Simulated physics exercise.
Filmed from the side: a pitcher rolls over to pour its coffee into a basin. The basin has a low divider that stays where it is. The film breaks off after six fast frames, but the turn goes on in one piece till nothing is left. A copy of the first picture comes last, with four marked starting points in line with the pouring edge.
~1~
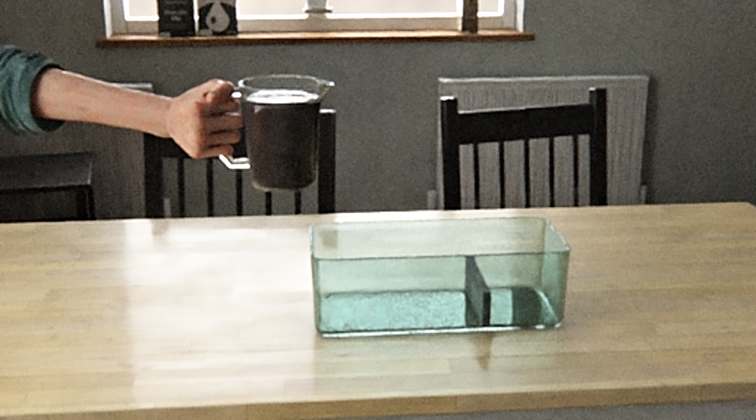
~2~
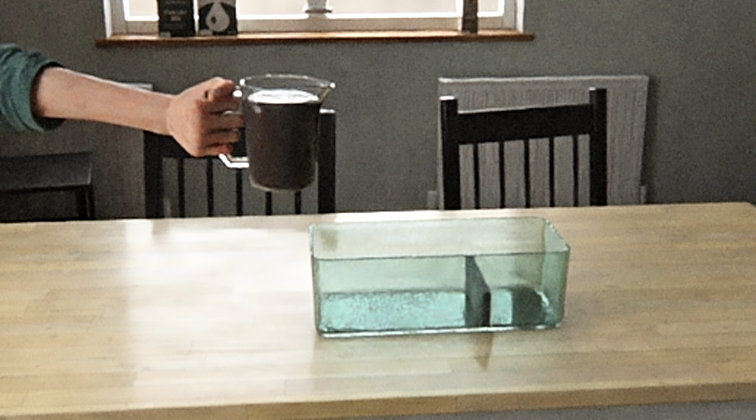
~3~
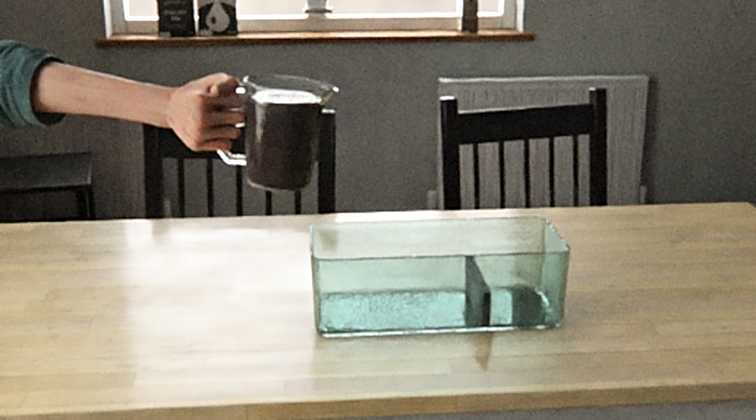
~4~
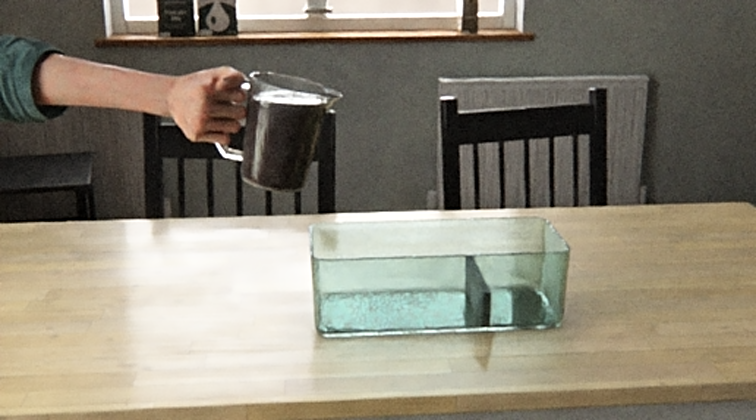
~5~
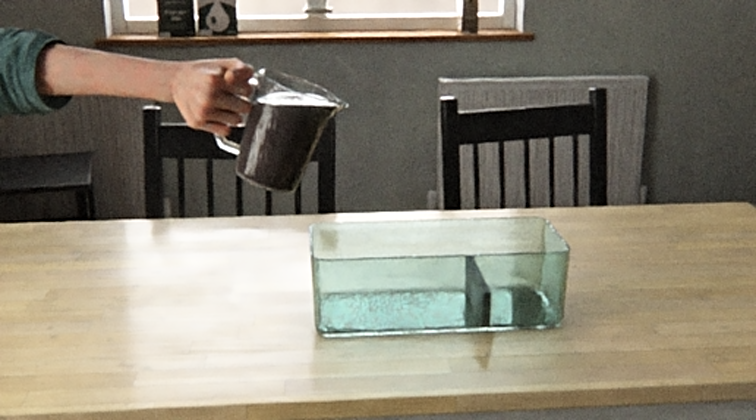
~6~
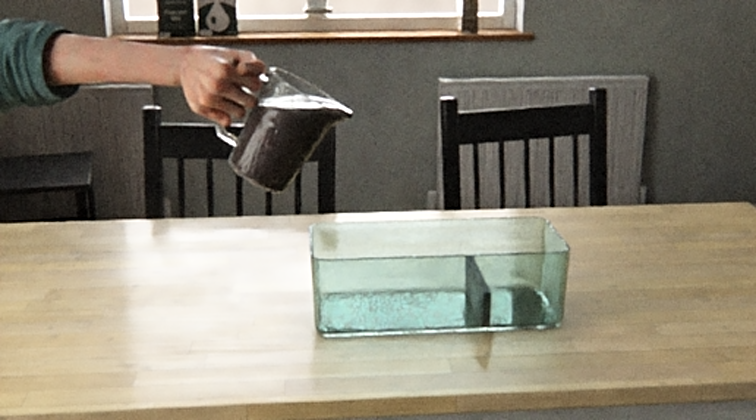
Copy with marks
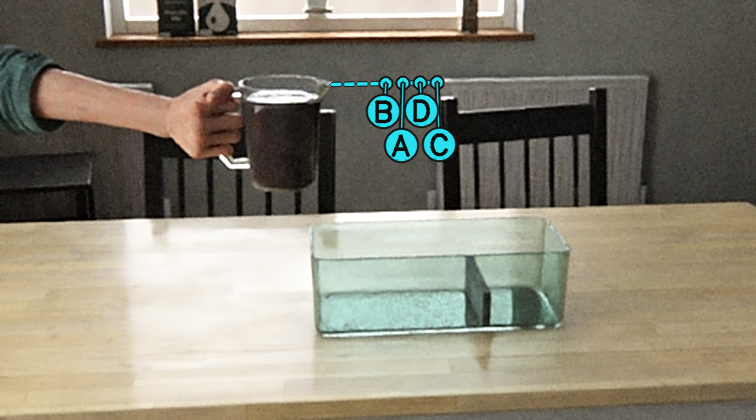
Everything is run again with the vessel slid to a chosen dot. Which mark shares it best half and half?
Go for D.
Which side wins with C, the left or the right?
More ends on the right.
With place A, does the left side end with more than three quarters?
Yes, it does.
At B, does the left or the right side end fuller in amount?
More ends on the left.
On the marked copy, A at (402, 83); B at (385, 83); C at (437, 82); D at (420, 82).
For place A, about 88 % ends left of the wall and 7 % right of it; 5 % is lost outside.
For place B, about 94 % ends left of the wall and 4 % right of it.
For place C, about 14 % ends left of the wall and 85 % right of it.
For place D, about 53 % ends left of the wall and 45 % right of it.
